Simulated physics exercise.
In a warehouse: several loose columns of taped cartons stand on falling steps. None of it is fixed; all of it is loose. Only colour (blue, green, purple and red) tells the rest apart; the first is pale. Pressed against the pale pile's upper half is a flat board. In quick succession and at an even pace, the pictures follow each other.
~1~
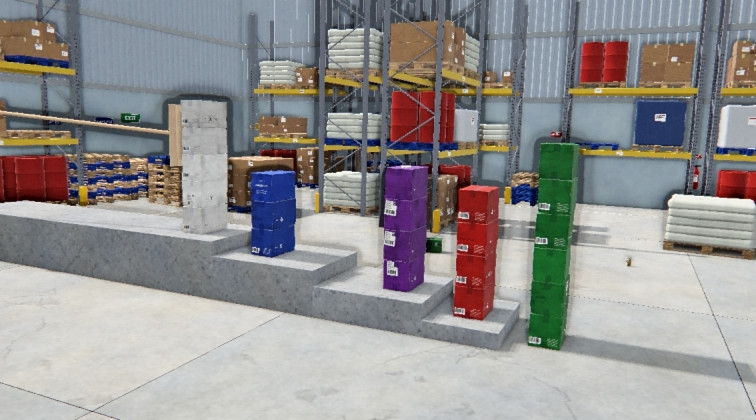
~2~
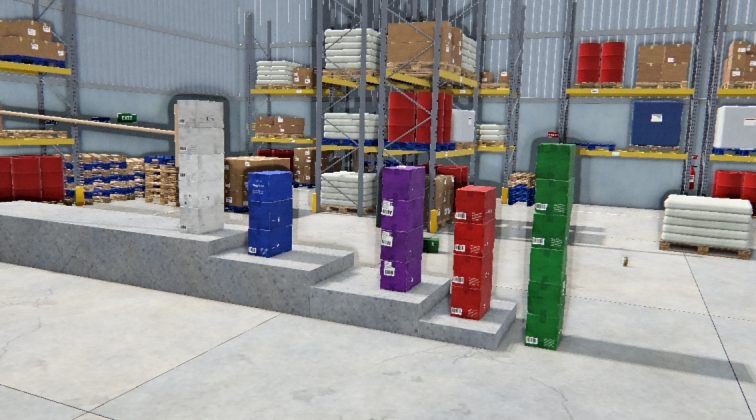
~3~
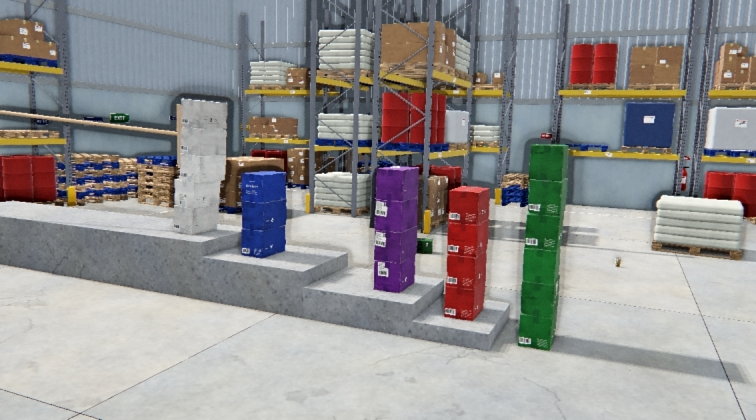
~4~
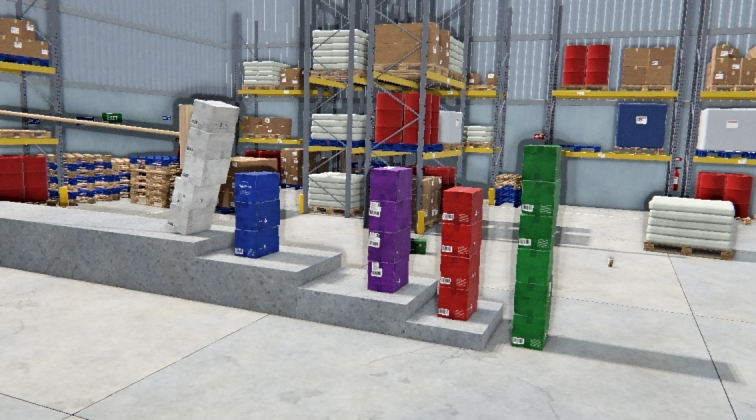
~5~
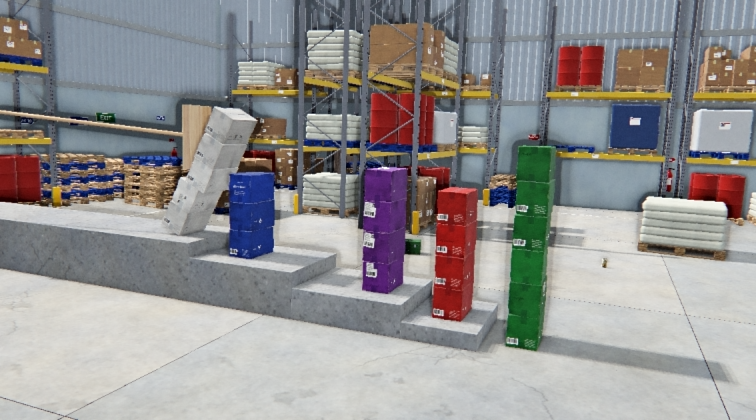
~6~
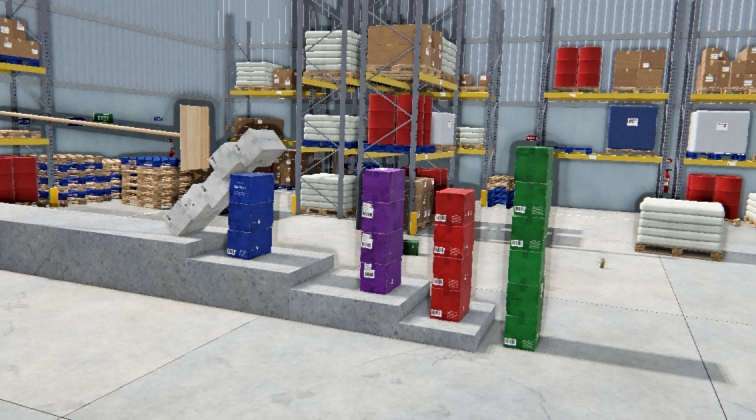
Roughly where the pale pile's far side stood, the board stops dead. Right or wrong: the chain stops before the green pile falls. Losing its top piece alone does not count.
Right.
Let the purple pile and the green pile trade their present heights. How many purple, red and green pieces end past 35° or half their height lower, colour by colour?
Purple 0, red 0, green 0.
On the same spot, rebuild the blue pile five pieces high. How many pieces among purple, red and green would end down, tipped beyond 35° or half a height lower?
When it all settles, purple has 3 down, red has 4, and green has 5.
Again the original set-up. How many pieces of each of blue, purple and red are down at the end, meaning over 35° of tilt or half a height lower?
Blue: 2, purple: 0, red: 0.
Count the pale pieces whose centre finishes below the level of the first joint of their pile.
The number works out at 4.
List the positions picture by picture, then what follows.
In the first frame (each place is the centre of the face we see best; the camera pans a little), board (170, 127) not yet touching; top green carton (556, 162); top blue carton (284, 187); the others all in place.
The second frame shows board (176, 127) not yet touching; top green carton (553, 162).
The third frame shows board (178, 127) pushing, top of the pale pile leaning barely; top green carton (546, 163); the others all in place.
The fourth frame shows board (180, 128) pushing, top of the pale pile leaning clearly; top green carton (539, 164); the others all in place.
The fifth frame shows board (183, 128) pushing, top of the pale pile leaning clearly; top green carton (533, 164); the others all in place.
The sixth frame shows board (181, 129) stopped, top of the pale pile leaning steeply; top green carton (531, 165); top blue carton (263, 189) moved a little; one has shifted.
Just after the last frame, 5 of the pale pile down; none of the 6 green cartons down (0 of 17 in all colours); top green carton unmoved; top blue carton tilted barely.
A moment on, 5 of the pale pile down; none of the 6 green cartons down (0 of 17 in all colours); top green carton unmoved; top blue carton tilted clearly.
Further on, 5 of the pale pile down; none of the 6 green cartons down (2 of 17 in all colours); top green carton unmoved; top blue carton tilted well over, about its own height lower.
When it is over, 5 of the pale pile down; none of the 6 green cartons down (2 of 17 in all colours); top green carton unmoved; top purple carton unmoved. In pixels of the last frame, middles, top green carton near (534, 164), top purple carton near (386, 185).
